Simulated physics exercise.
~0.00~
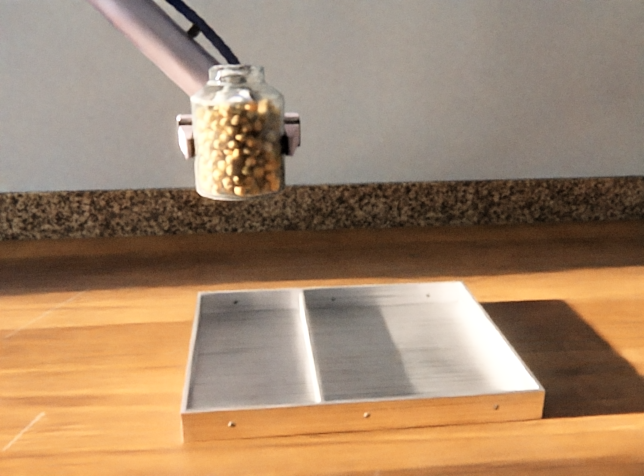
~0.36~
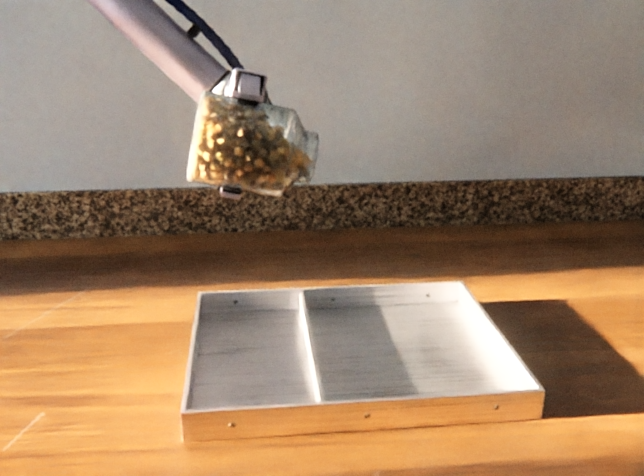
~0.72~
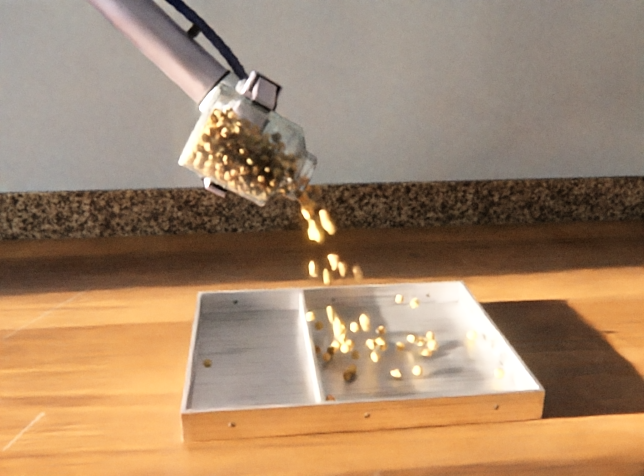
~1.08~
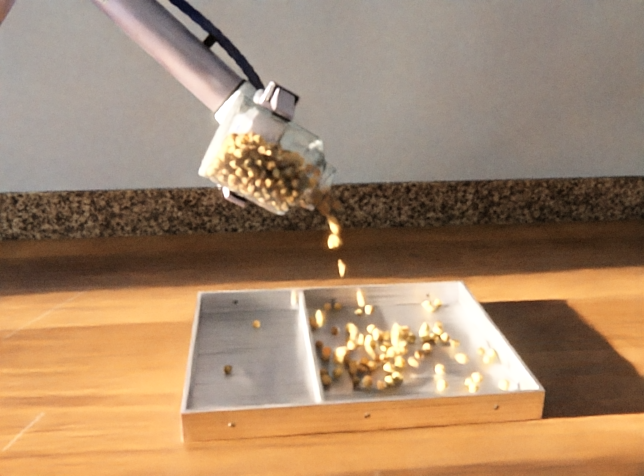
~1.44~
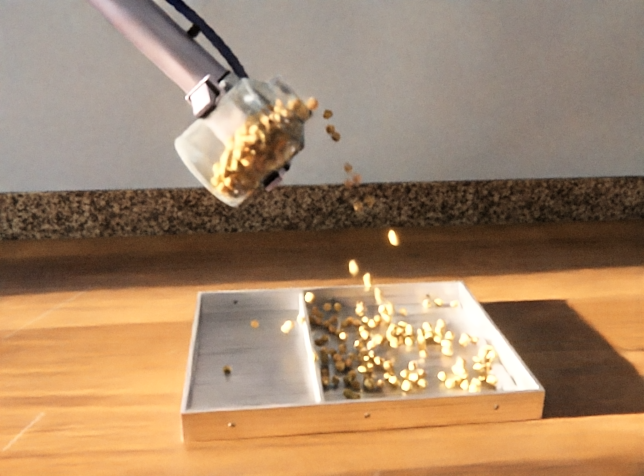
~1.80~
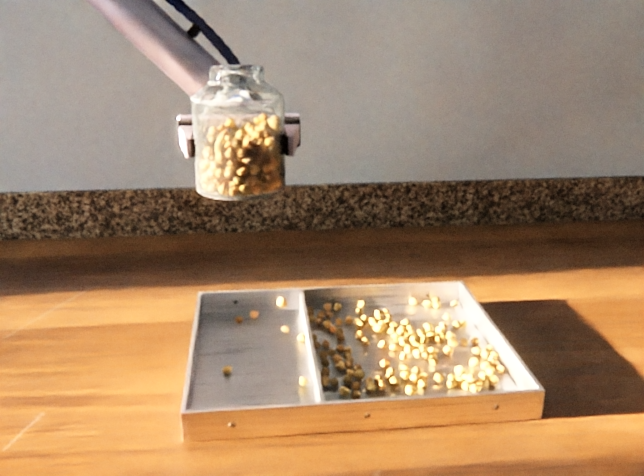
A robotic arm tips a glass jar, spills some chickpeas into a divided tray, then rights it.
